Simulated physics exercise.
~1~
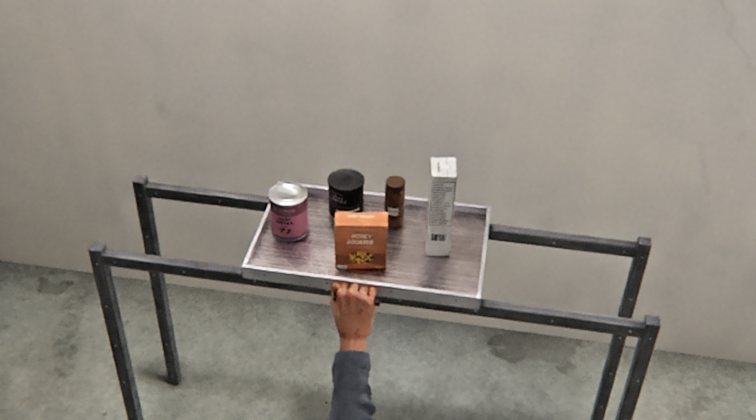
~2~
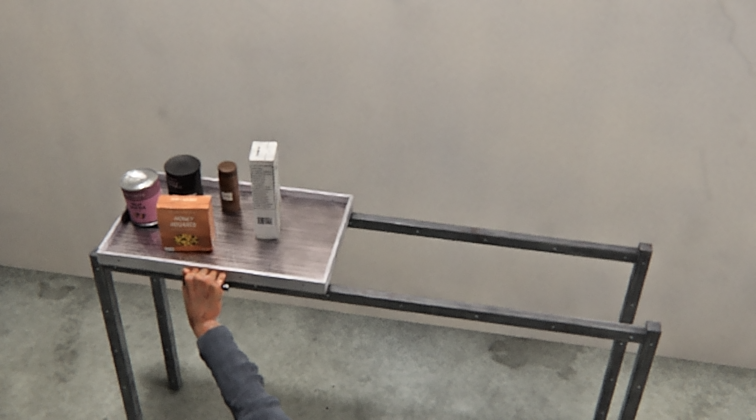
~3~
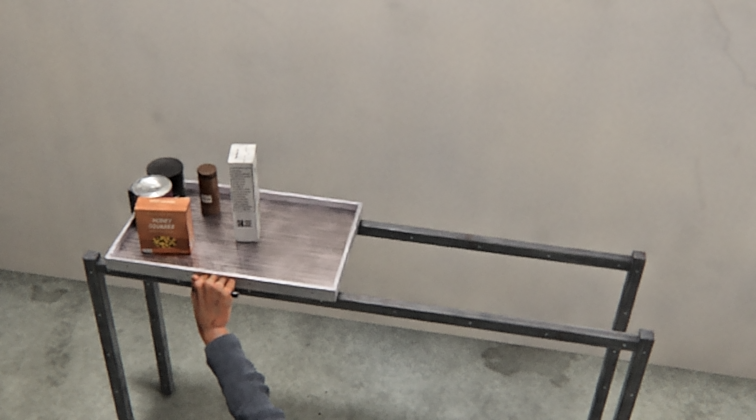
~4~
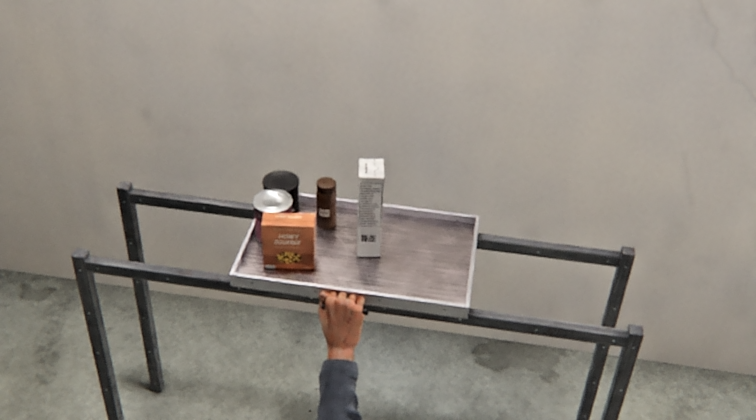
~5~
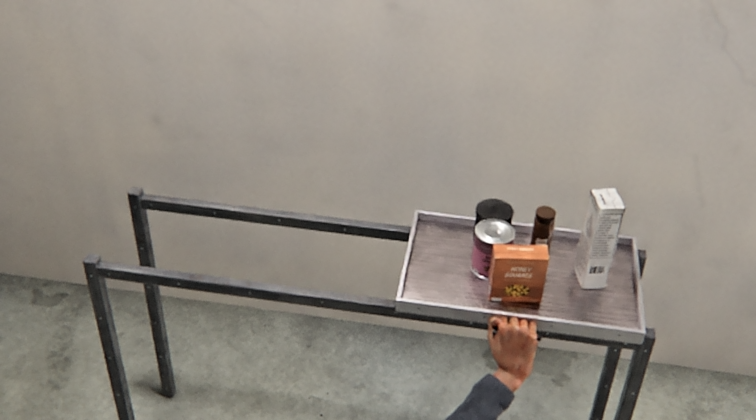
At first, a hand grips the front edge of a railed tray sitting midway along a dark metal frame, with a pink tin, a black tin, a brown shaker, an orange packet and a tall white carton standing on it. The hand pushes the tray to the left end of the frame. There the packet, shaker, carton and black tin slide further left across it, leaving the pink tin partly hidden behind the packet. The hand then drives the tray back through the middle to the right end. The items slide toward its right side, and all five finish upright and aboard.
